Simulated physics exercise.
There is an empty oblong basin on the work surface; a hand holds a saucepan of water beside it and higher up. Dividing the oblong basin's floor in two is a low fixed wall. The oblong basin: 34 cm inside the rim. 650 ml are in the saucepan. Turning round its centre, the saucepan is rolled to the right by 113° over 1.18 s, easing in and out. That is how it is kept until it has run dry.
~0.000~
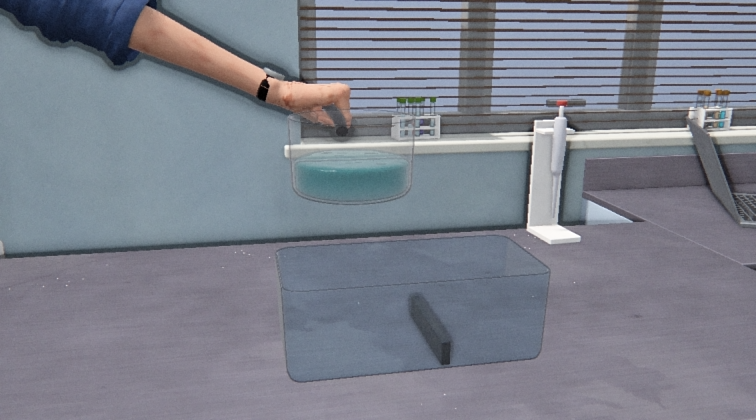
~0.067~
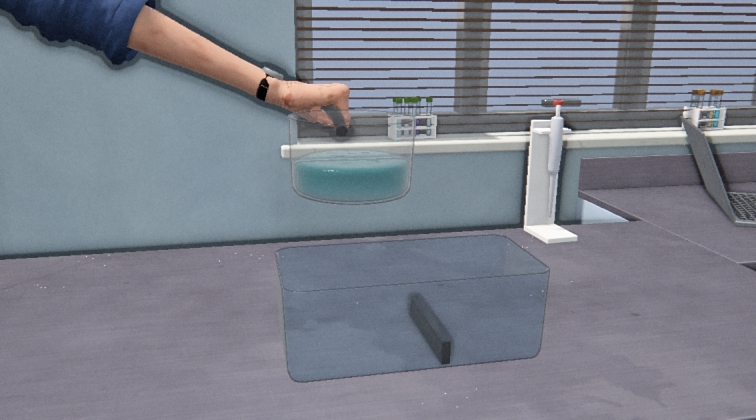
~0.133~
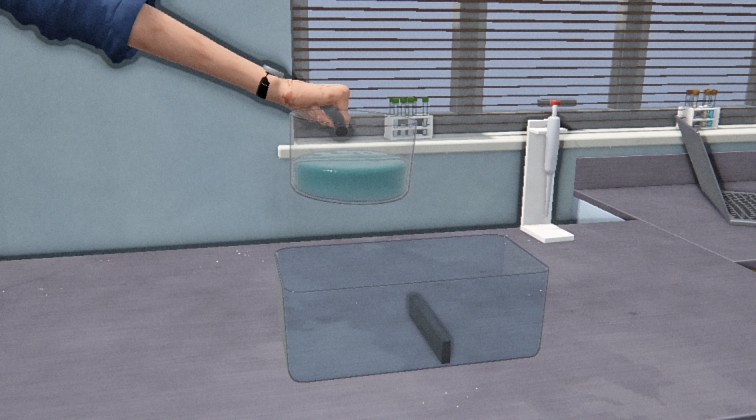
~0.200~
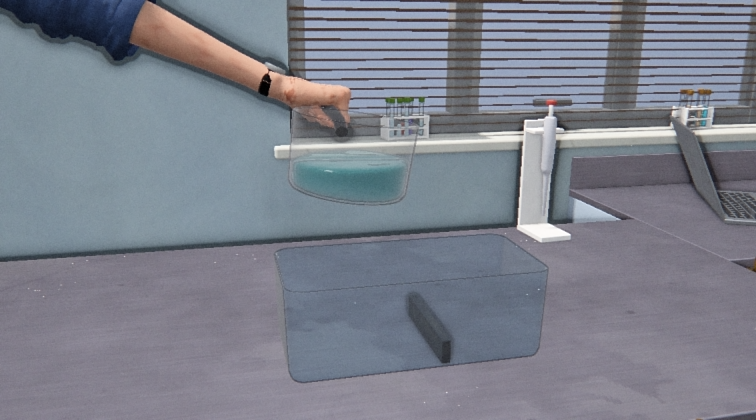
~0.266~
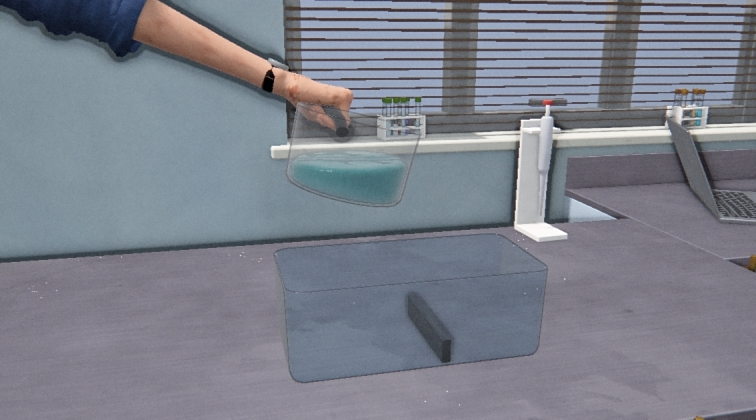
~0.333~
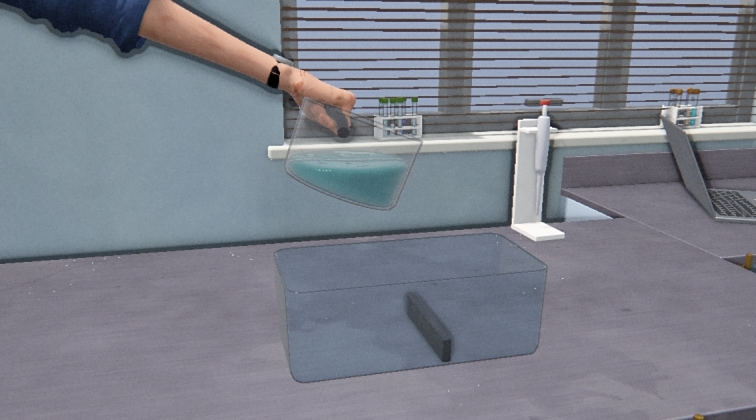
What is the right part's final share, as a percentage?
About 63 per cent.
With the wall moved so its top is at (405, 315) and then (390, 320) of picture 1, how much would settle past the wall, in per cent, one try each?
95 in a hundred, followed by 90 in a hundred.
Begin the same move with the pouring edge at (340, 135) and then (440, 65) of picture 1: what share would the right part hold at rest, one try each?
Result: 10 per cent, then 85 per cent.
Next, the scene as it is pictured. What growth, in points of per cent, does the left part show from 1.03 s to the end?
It comes to about 20 per cent.
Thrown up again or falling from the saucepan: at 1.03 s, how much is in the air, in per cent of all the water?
Airborne fraction: Approx. 12 %.
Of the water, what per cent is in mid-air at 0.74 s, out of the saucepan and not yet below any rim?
Near 28 per cent of it all.
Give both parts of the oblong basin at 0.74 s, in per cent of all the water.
Around 0 percent on the left and 5 on the right.
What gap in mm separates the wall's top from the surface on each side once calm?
Close to 24 mm left and close to 12 mm right.
After 0.74 s the tilt is 78° and 67 per cent is still to pour, 0 is left of the wall and 5 right of it.
After 1.03 s the tilt is 109° and 13 per cent is still to pour, 16 is left of the wall and 57 right of it.
After 1.34 s the tilt is 113° and 0 per cent is still to pour, 34 is left of the wall and 65 right of it.
After 1.68 s the tilt is 113° and 0 per cent is still to pour, 36 is left of the wall and 63 right of it.
In the end 36 per cent lies left of the wall, 63 right of it and 1 outside.
